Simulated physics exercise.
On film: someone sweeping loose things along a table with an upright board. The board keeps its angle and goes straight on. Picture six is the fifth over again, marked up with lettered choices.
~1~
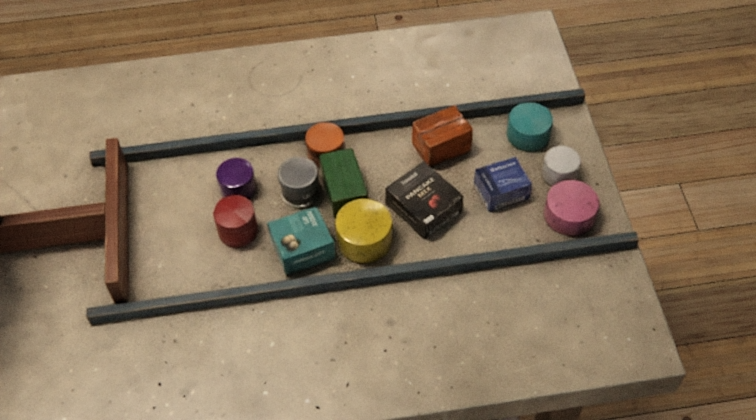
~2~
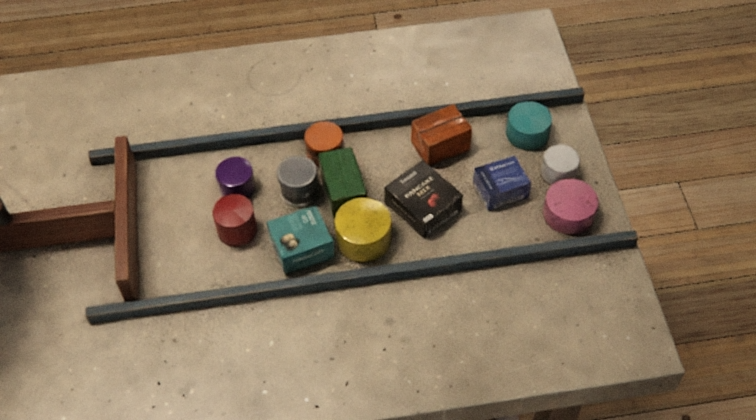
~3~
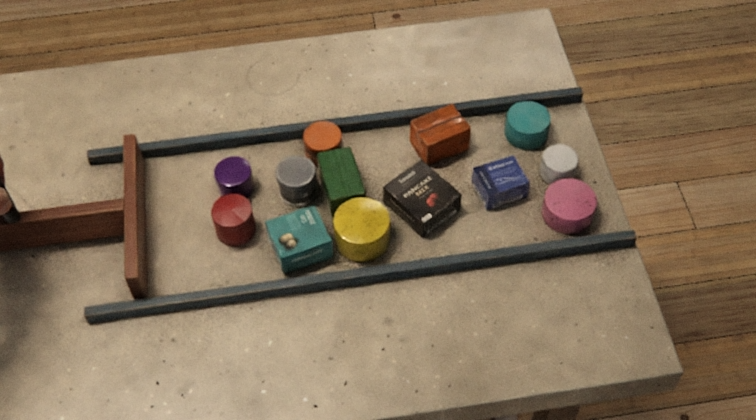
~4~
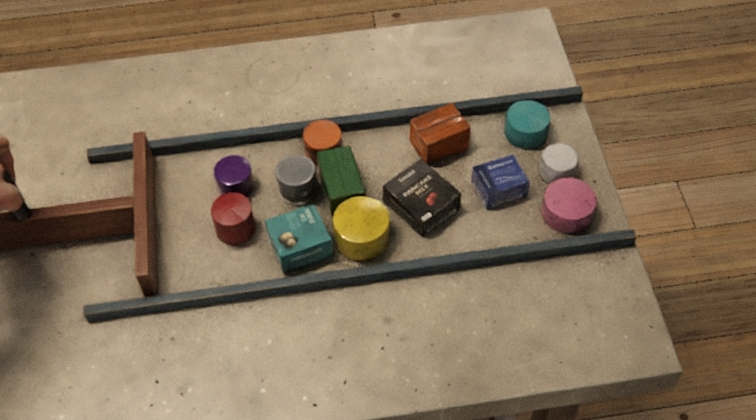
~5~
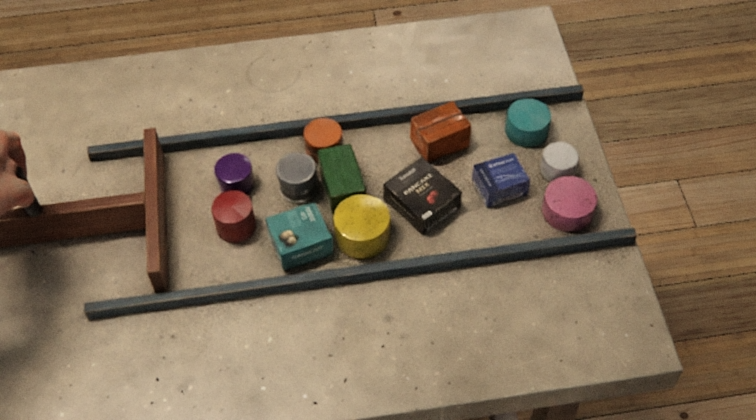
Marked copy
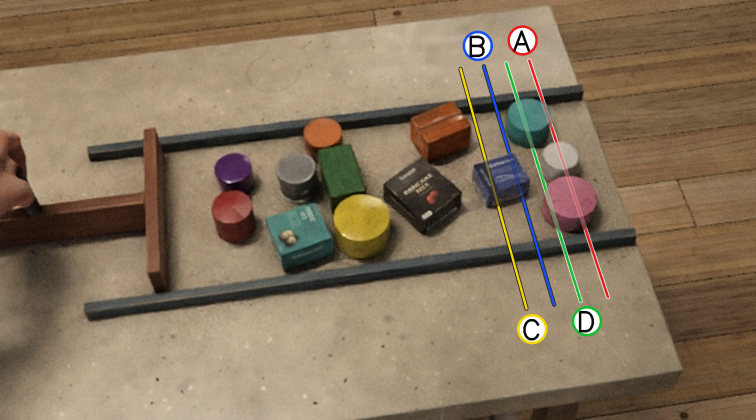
Wooden board on a handle sliding slowly right between two dark rails toward still, colourful tins and boxes, a hand appearing behind.
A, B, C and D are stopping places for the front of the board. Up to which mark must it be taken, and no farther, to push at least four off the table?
Up to line C.
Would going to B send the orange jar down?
By then, no.
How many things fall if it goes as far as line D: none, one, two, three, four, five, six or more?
Six or more.
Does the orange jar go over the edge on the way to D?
No.
On the copy, A at (565, 169); B at (516, 175); C at (491, 178); D at (540, 172).
On C. First, board (275, 180); turquoise packet (317, 241); yellow pot (371, 228).
Then, board (395, 164); white tin (581, 163); pink tin (591, 207).
Finally, board (488, 152); blue box over the edge; pink tin over the edge; four fallen.
By contrast, A drops nine, but is farther than needed; B drops five, but is farther than needed; D drops seven, but is farther than needed.
